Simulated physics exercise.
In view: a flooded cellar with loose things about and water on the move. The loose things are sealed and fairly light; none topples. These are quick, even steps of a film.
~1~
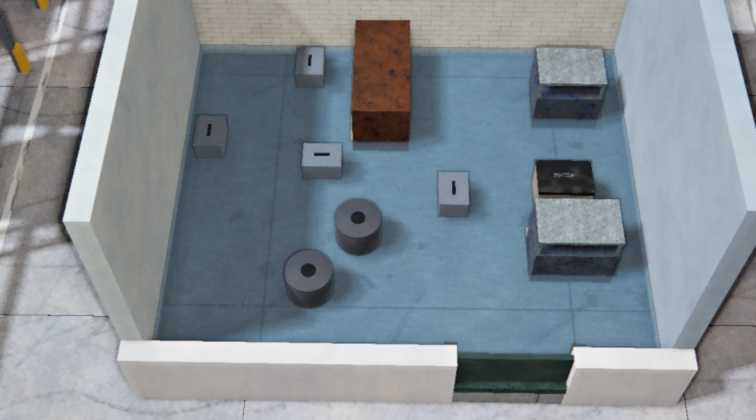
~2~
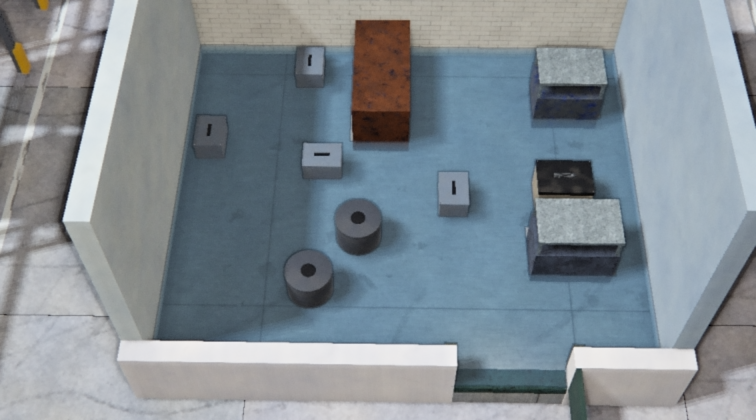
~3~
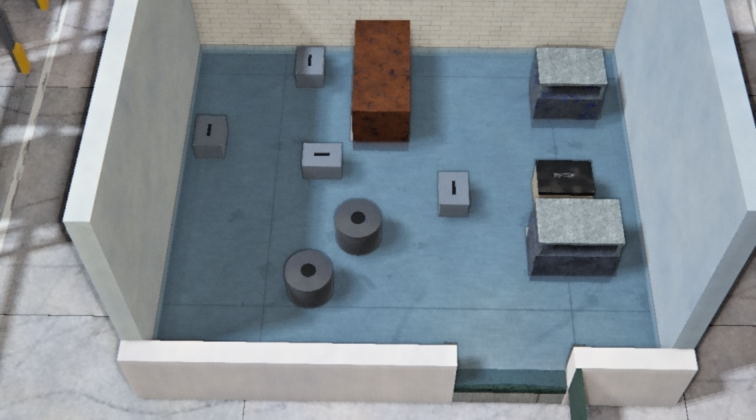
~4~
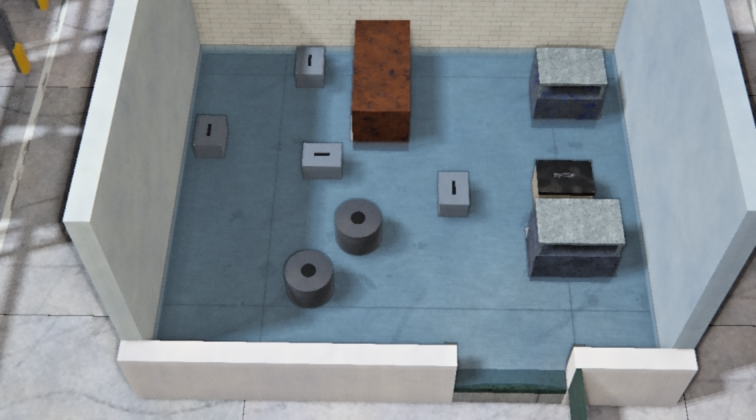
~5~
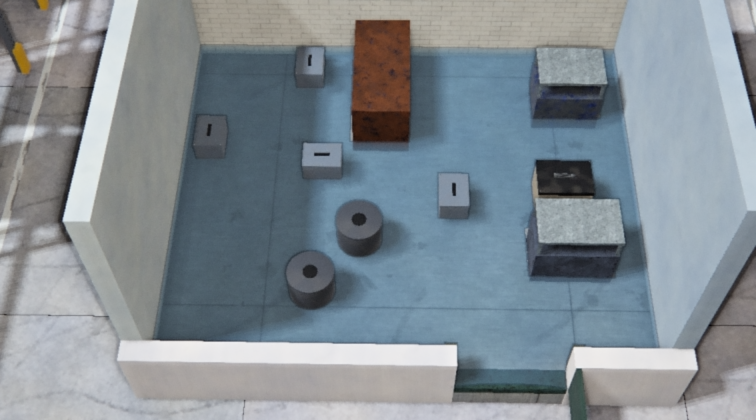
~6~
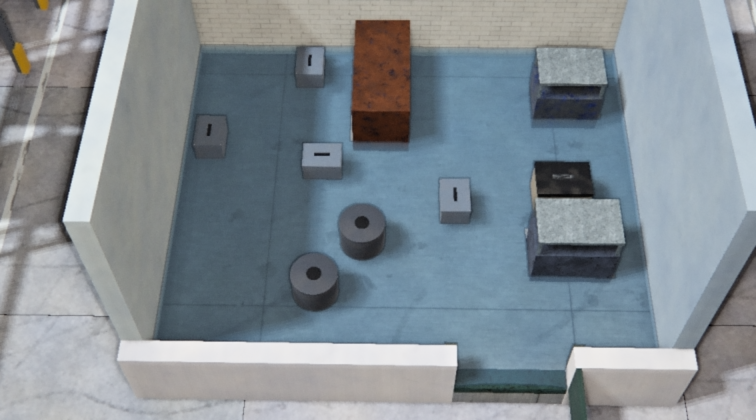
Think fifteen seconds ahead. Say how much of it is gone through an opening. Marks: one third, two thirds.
It is between one and two thirds.
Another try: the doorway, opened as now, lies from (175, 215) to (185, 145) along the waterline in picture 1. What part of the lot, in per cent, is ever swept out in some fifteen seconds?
Some 60 per cent.
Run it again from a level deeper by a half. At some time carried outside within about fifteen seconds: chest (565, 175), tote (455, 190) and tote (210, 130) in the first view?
In turn: Left behind, carried outside, still in.
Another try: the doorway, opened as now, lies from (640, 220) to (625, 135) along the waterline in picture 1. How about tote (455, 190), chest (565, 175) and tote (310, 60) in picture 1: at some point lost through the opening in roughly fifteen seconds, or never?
One after the other: Carried outside, washed out, left behind.
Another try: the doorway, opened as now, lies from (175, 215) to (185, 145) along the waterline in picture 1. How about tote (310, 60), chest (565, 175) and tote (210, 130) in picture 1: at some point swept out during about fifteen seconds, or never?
One after the other: No, no, gone.
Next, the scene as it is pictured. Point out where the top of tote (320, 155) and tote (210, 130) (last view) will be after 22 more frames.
Close to (401, 216) and (217, 162).
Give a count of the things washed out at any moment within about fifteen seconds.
I count 3.
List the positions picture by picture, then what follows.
The first picture shows a tote at (454, 188), afloat; a tub at (358, 218) floats; 0 of 7 have shifted.
The second picture shows a tote at (454, 188) floats; a tub at (358, 218), afloat; 0 of 7 have shifted.
The third picture shows a tote at (454, 188), afloat; a tub at (358, 218), afloat; 0 of 7 have shifted.
The fourth picture shows a tote at (454, 188), afloat; a tub at (358, 218) floats; 0 of 7 have shifted.
The fifth picture shows a tote at (454, 190), afloat; a tub at (359, 220), afloat; 0 of 7 have shifted.
The sixth picture shows a tote at (455, 195) floats, close to its start; a tub at (362, 223), afloat, close to its start; 3 of 7 have shifted.
A moment on, 0 of 7 are out; 7 afloat.
Next, 0 of 7 are out; 7 afloat.
Later, 3 of 7 are out; 4 afloat.
In the end, 3 of 7 are out; 4 afloat.
